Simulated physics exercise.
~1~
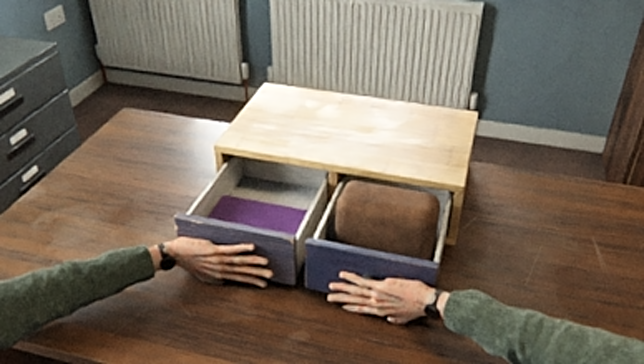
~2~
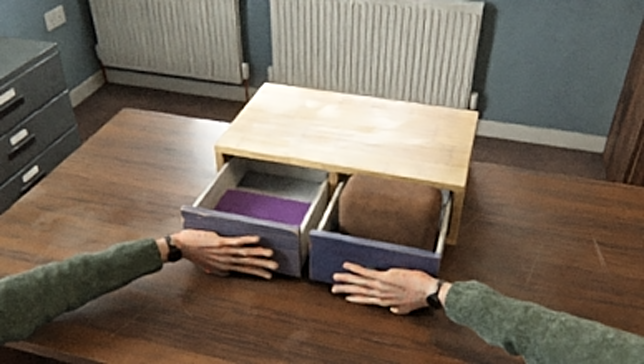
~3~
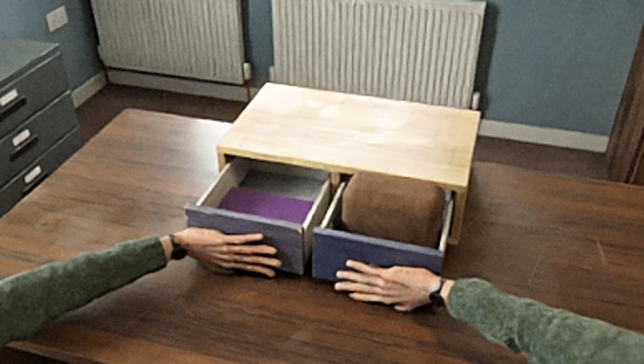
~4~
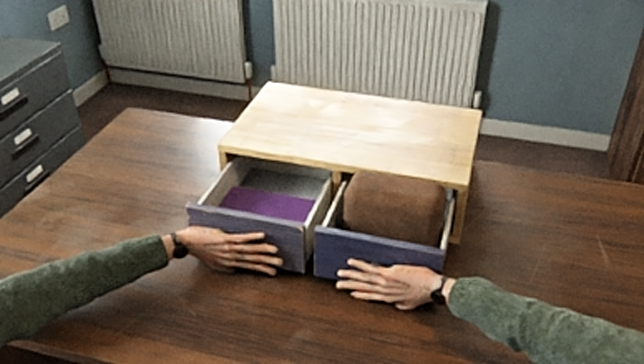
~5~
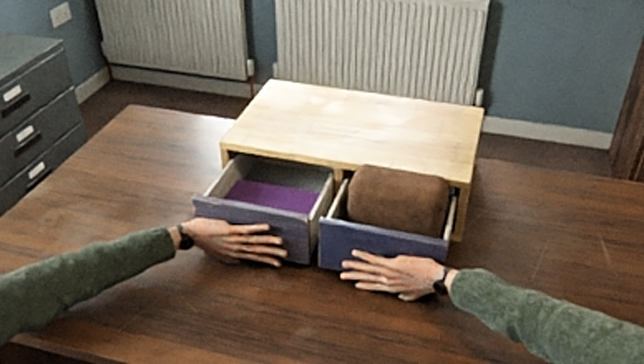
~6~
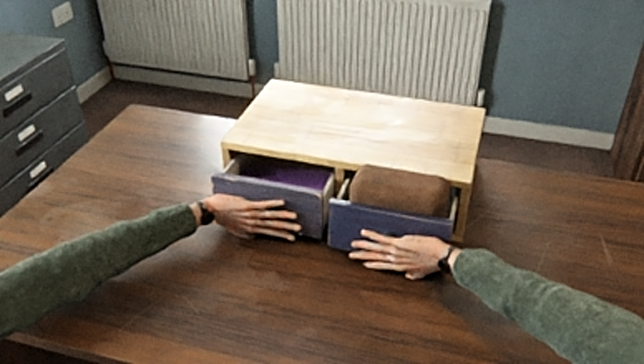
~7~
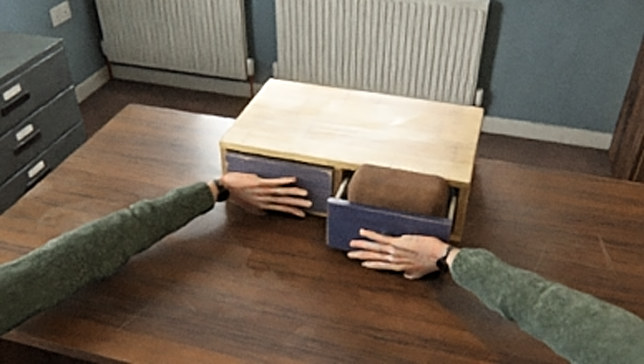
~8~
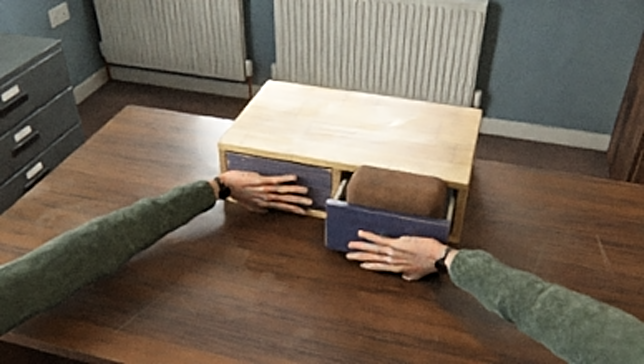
In this clip, two hands push the purple-fronted drawers of a small wooden chest, the left holding a flat purple item and the right a bulky brown loaf-shaped object. Both start inward, but the right stops ajar while the left slides fully shut, hands still on the fronts.
